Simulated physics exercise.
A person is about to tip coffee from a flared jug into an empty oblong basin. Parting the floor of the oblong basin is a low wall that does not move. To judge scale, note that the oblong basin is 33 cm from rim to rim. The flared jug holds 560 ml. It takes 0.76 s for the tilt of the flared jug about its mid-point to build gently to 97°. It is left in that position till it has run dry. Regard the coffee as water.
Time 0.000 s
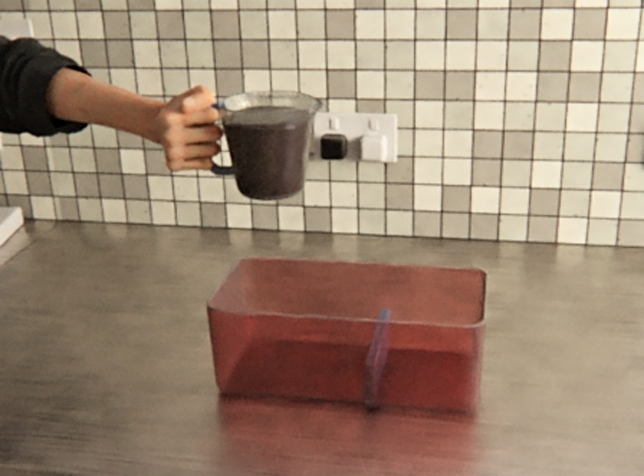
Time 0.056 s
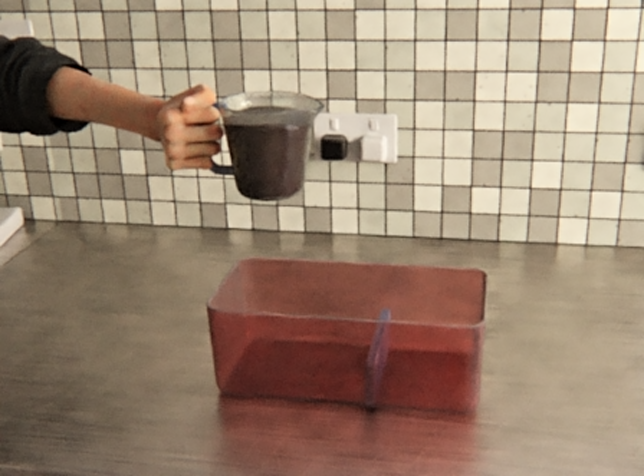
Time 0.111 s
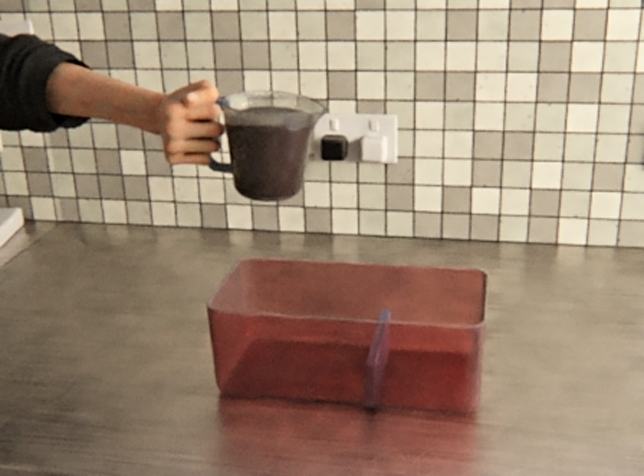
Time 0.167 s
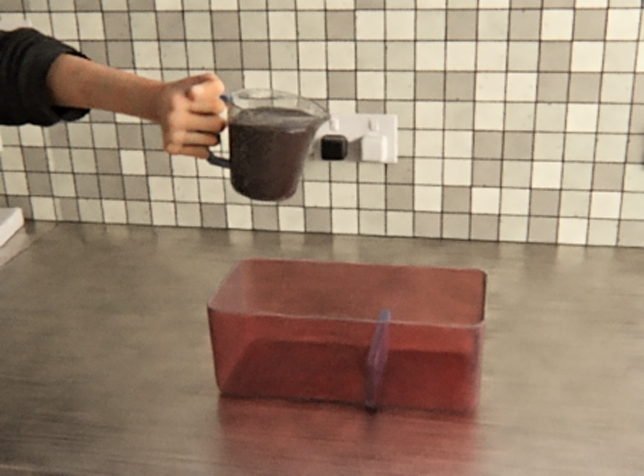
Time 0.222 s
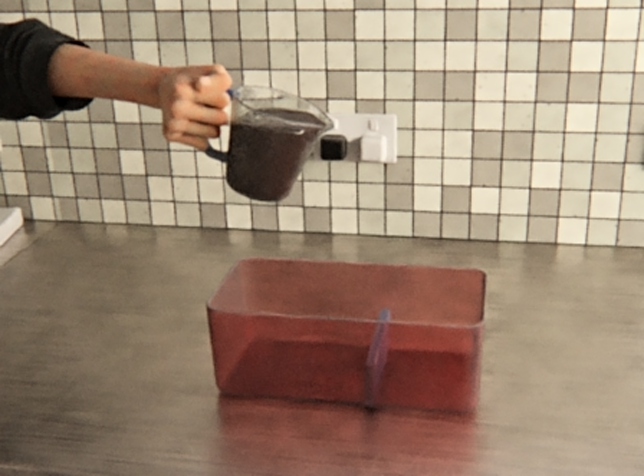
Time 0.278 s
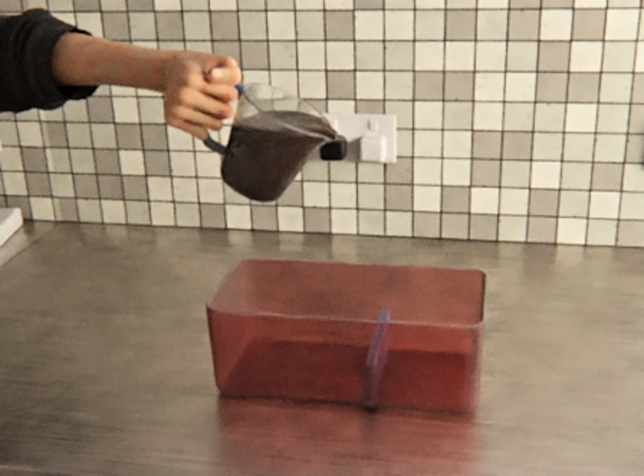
A hand held a clear jug of dark coffee above an empty, see-through red basin with a low divider, then gradually tilted the jug to the right until the coffee reached its lip.
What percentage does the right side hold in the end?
About 83 per cent.
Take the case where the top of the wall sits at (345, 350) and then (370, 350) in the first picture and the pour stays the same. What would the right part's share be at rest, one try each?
In order, 90 and 85 per cent.
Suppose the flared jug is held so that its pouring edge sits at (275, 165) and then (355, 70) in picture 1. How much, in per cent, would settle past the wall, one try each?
Respectively 0 and 85 %.
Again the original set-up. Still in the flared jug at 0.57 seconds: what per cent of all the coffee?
About 56 per cent.
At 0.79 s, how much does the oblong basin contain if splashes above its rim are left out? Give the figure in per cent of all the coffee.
66 per cent, give or take a little.
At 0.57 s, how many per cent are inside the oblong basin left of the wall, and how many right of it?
0 left and 12 right, roughly.
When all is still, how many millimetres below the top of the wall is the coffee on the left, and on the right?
Left side: Around 50 mm. Right side: Around 28 mm.
By 0.57 s the tilt is 83° and 56 per cent is still to pour, 0 is left of the wall and 13 right of it.
By 0.79 s the tilt is 97° and 14 per cent is still to pour, 6 is left of the wall and 59 right of it.
By 1.01 s the tilt is 97° and 2 per cent is still to pour, 12 is left of the wall and 82 right of it.
By 1.26 s the tilt is 97° and 0 per cent is still to pour, 16 is left of the wall and 83 right of it.
At rest 16 per cent lies left of the wall, 83 right of it and 1 outside.
